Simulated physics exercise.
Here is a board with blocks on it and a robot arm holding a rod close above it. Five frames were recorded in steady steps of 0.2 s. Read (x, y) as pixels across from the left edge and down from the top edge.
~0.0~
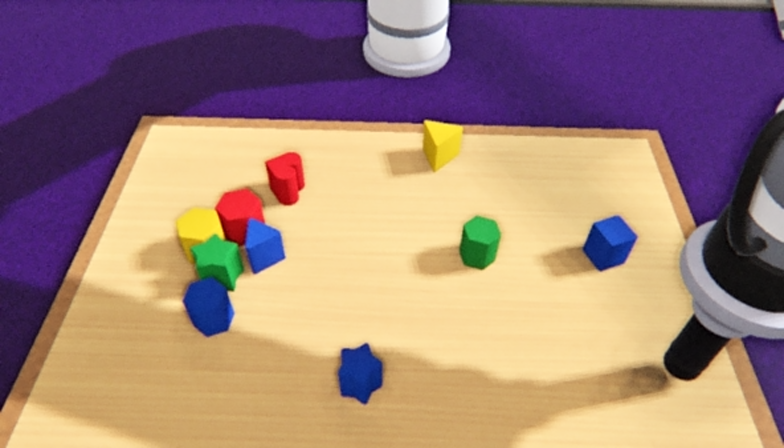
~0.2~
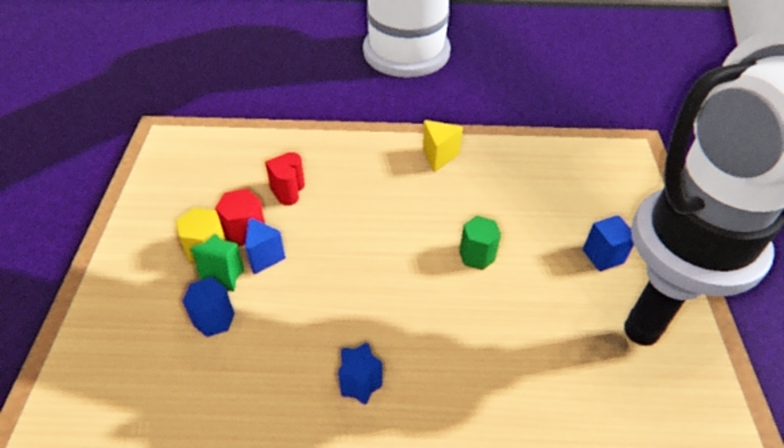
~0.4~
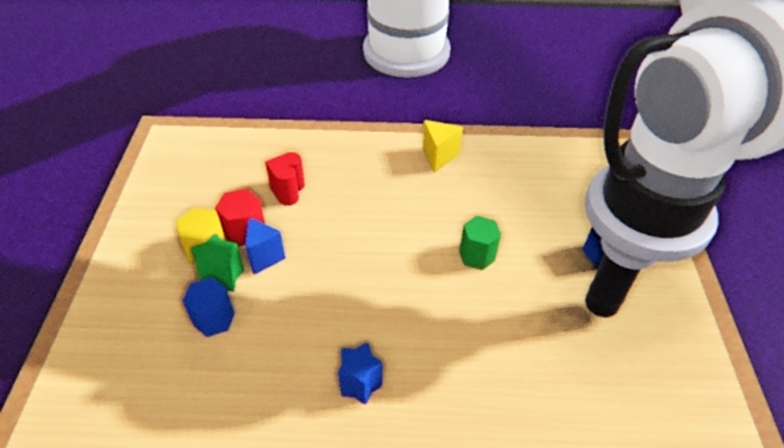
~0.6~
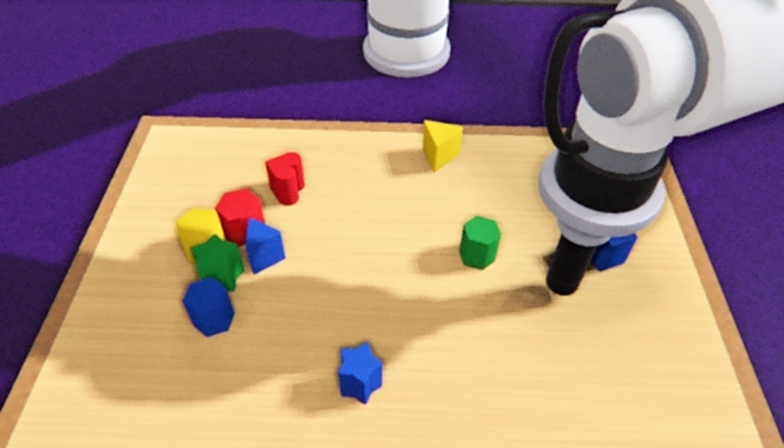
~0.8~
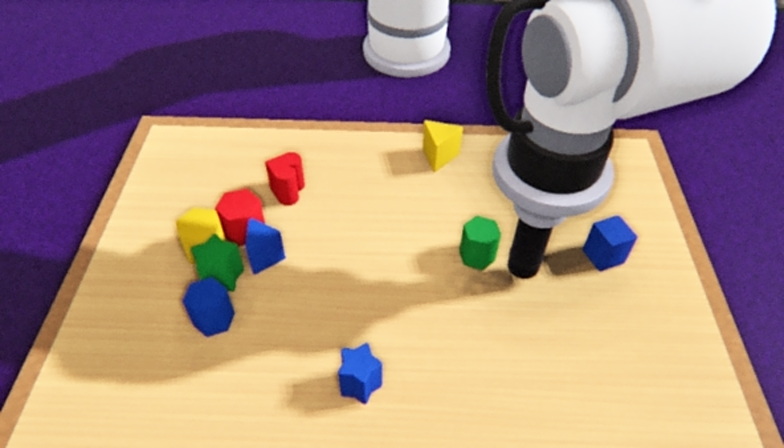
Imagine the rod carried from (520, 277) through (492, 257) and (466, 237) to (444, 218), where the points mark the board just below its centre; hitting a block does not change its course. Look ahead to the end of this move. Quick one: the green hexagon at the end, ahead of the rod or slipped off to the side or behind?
Beside or behind.
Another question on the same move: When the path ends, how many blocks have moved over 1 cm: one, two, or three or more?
It moves one block.
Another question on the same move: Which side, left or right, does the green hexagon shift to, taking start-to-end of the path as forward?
Moves left.
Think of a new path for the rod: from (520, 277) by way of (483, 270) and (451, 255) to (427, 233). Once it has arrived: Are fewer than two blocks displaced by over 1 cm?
Going by the path, yes.
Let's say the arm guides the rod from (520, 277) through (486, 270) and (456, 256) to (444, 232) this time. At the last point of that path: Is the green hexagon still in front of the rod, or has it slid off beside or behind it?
I'd say the green hexagon is still out in front of the rod at the end.
What follows on the original path. One third of the way, rod (493, 247); green hexagon (464, 222), turned 20° anticlockwise.
Two thirds of the way, rod (468, 228); green hexagon (437, 212), turned 65° anticlockwise.
At the end, rod (445, 208); yellow triangular block still; green hexagon (421, 206), turned 115° anticlockwise.
